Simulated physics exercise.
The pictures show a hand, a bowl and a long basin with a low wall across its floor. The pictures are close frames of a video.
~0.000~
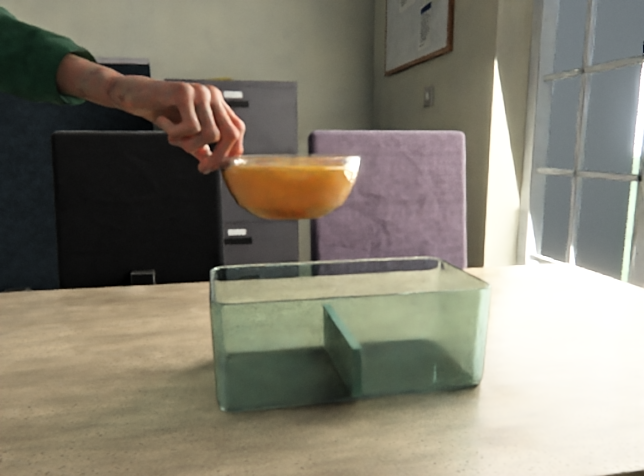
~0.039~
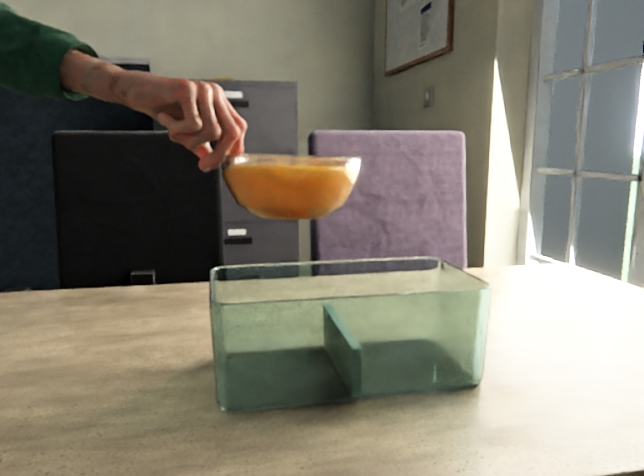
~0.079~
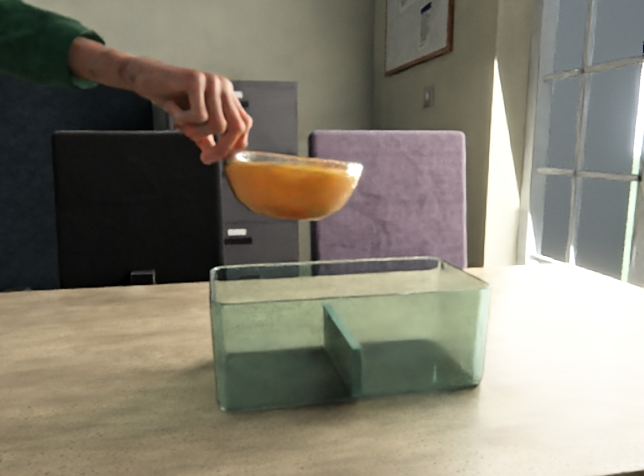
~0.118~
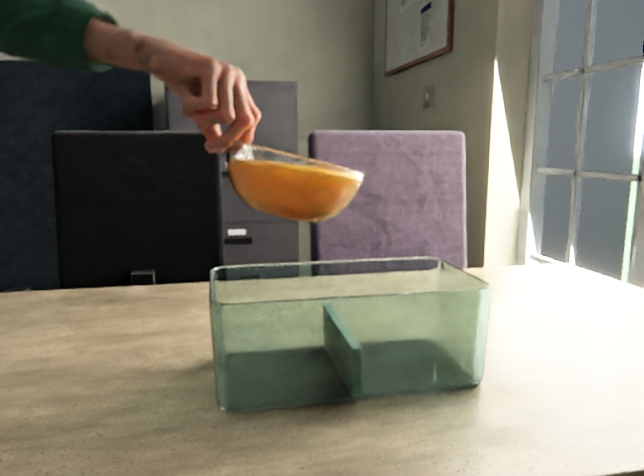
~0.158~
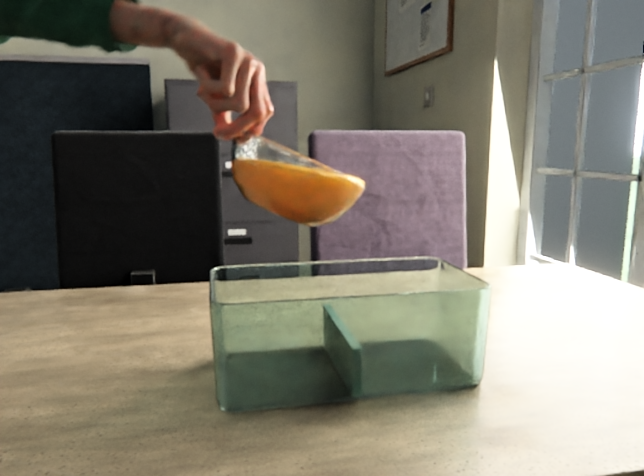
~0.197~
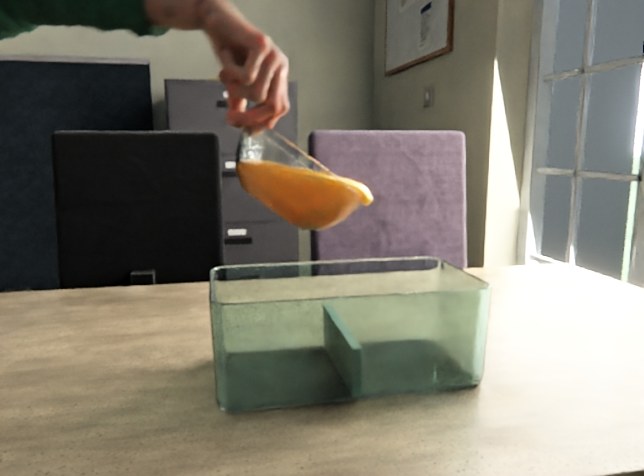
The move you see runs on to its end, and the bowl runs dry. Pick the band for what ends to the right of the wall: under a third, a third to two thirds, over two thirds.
The share right of the wall is more than two thirds.
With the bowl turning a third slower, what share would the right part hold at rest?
Close to 90 per cent.
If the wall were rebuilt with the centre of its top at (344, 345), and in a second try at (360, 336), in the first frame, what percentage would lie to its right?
Roughly 70 per cent, and 60 per cent.
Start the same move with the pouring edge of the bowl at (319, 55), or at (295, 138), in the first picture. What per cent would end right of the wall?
First some 70, then 35 per cent.
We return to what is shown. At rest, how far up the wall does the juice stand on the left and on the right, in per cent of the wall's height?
Some 10 per cent left and 50 right.
After 0.44 s the tilt is 101° and 6 per cent is still to pour, 0 is left of the wall and 70 right of it.
After 0.61 s the tilt is 104° and 0 per cent is still to pour, 8 is left of the wall and 77 right of it.
After 0.79 s the tilt is 104° and 0 per cent is still to pour, 12 is left of the wall and 85 right of it.
After 0.99 s the tilt is 104° and 0 per cent is still to pour, 14 is left of the wall and 84 right of it.
In the end 14 per cent lies left of the wall, 84 right of it and 2 outside.
